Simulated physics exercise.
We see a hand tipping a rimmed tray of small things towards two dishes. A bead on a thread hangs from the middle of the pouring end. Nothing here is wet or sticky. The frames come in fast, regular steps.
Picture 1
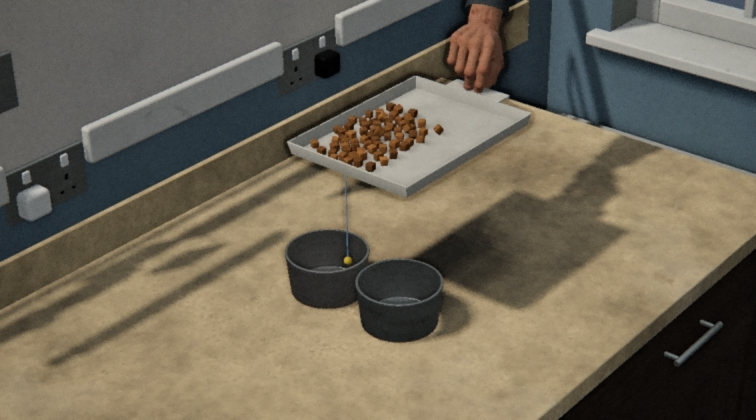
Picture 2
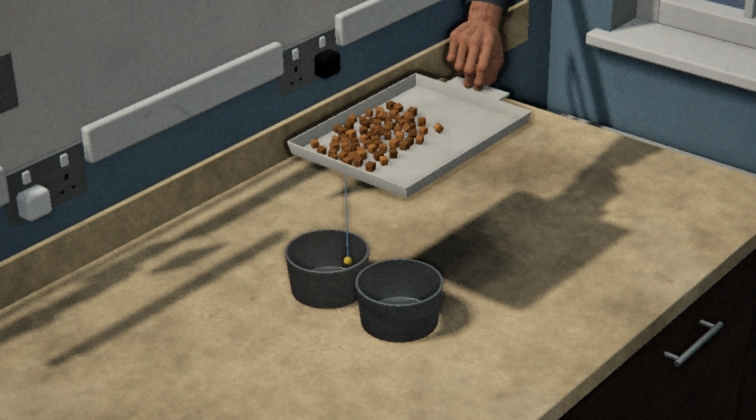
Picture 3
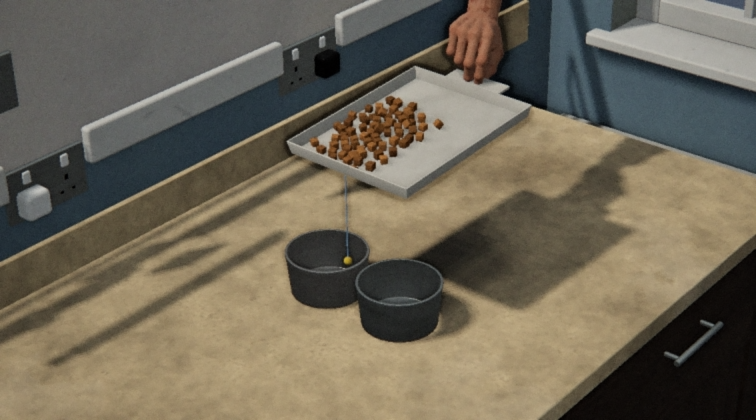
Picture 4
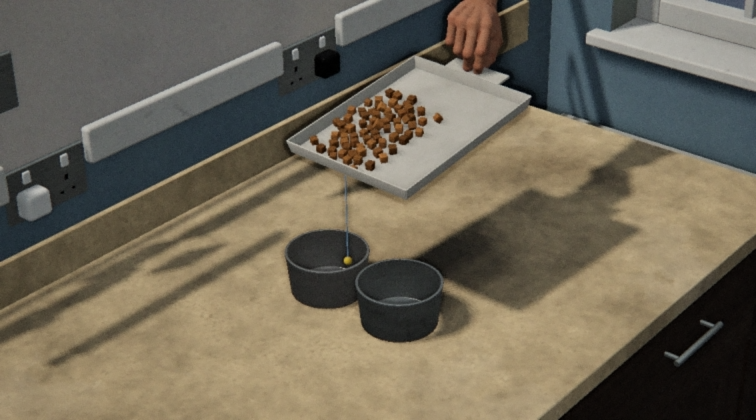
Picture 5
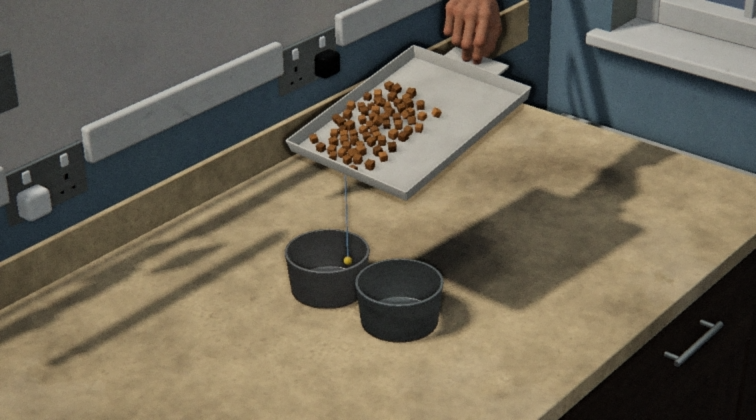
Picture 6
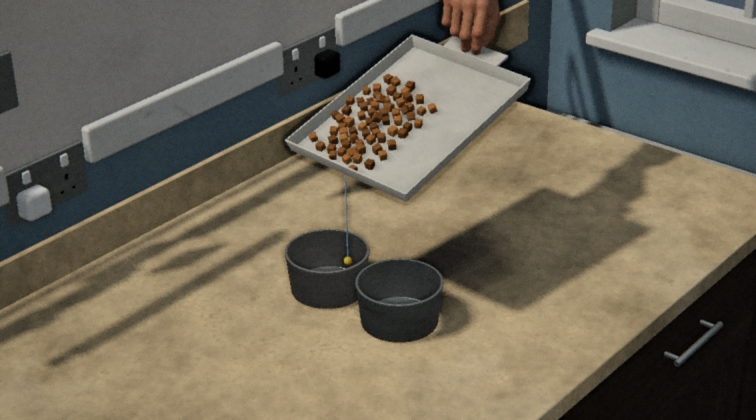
We see a hand holding a white rimmed tray of small brown cubes above two dark dishes on a countertop, a yellow bead hanging on a thread; the hand gradually tilts the tray, raising its far side slightly.
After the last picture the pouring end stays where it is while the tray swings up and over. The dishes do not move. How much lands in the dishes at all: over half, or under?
They take only the smaller part between them.
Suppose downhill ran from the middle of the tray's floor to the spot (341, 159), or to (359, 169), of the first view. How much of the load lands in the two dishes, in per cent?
Roughly 20 per cent, and 0 per cent.
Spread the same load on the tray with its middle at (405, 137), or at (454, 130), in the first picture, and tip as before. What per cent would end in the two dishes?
First some 10, then 10 per cent.
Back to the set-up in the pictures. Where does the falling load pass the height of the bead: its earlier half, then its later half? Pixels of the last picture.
At about (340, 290), then at (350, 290).
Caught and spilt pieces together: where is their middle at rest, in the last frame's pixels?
Close to (322, 354).
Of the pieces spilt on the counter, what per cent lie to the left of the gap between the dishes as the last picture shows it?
Roughly 90 in a hundred.
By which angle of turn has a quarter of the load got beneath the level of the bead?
At about 105°.
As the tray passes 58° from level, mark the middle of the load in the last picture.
Close to (352, 153).
Soon after the last picture, tray tipped steeply; nearly all on the tray; a stray few in the air.
A little later, tray tipped right over; nearly all on the tray; a small part outside both.
Later still, tray tipped past a quarter turn; a small part in the right dish; most outside both.
By the end, tray tipped past a quarter turn; a small part in the right dish; none in the left dish; most outside both.
